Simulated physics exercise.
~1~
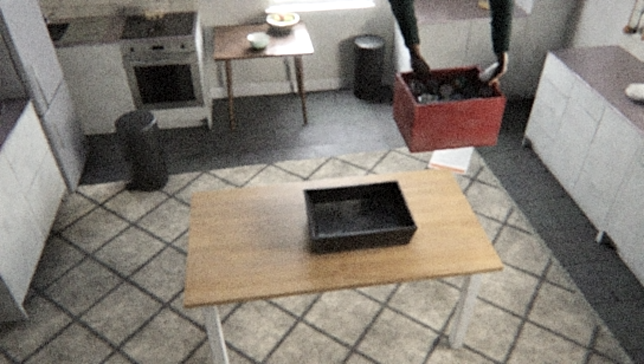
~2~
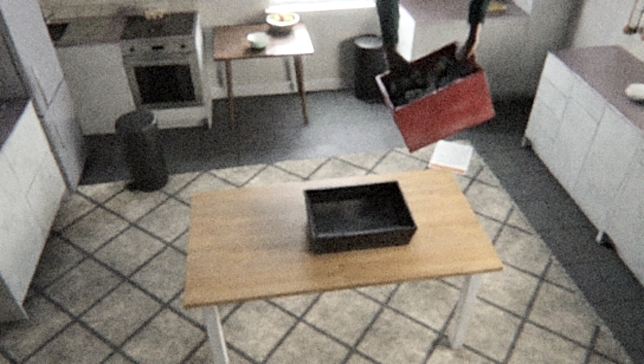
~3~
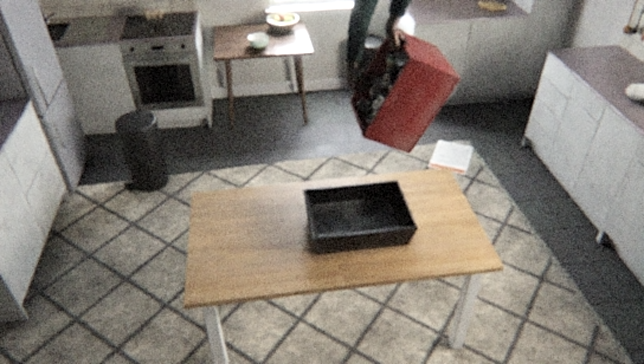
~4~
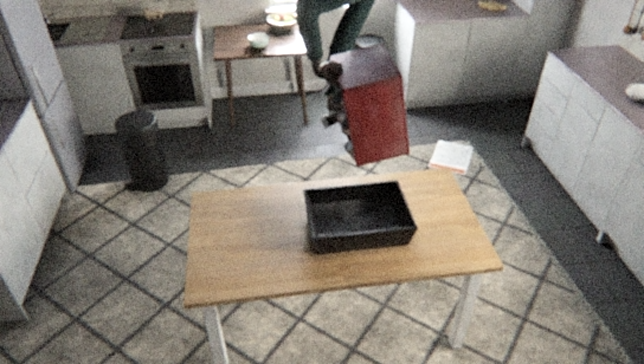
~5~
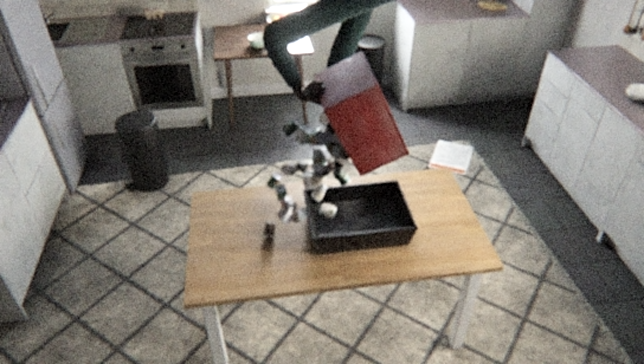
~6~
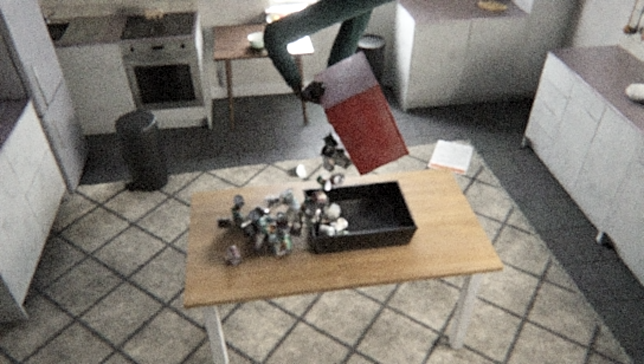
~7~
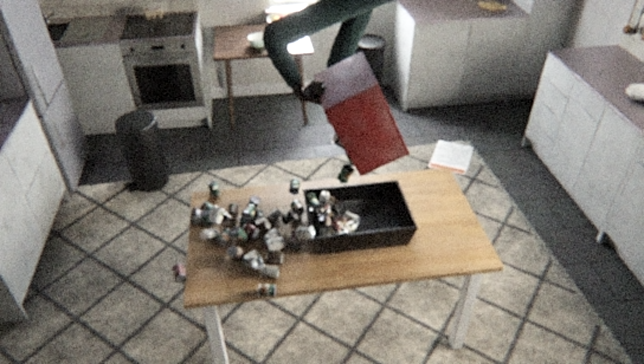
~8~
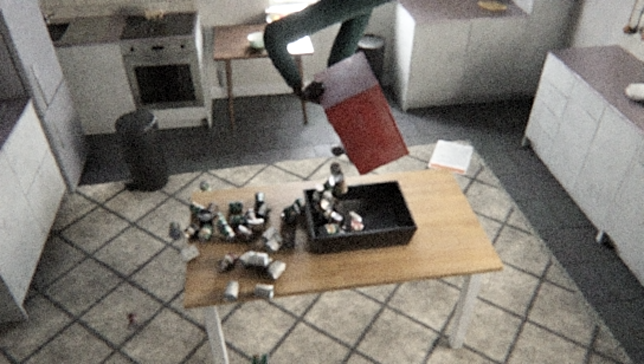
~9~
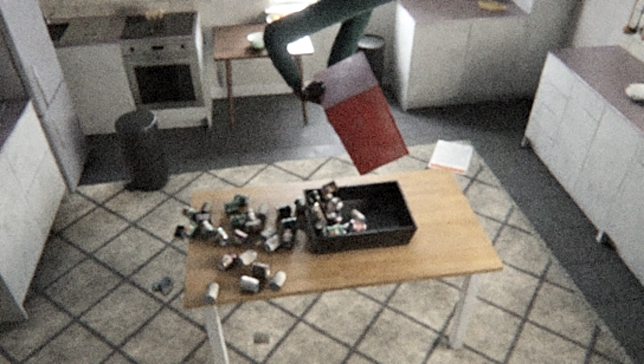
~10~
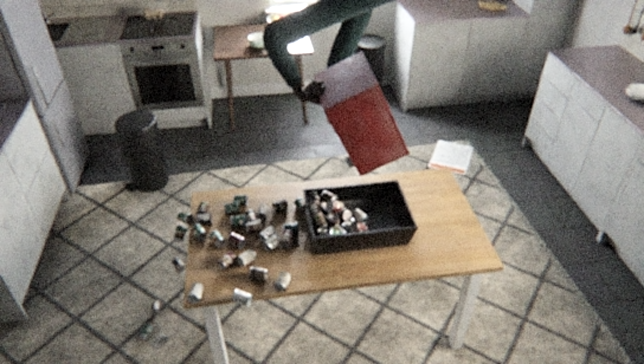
A pair of hands tipped a red tote leftward over a wooden kitchen table, pouring out small tins that mostly scattered left of the black tub. Some landed inside it, others dropped to the floor, and the tote stayed held, tilted, above the table.
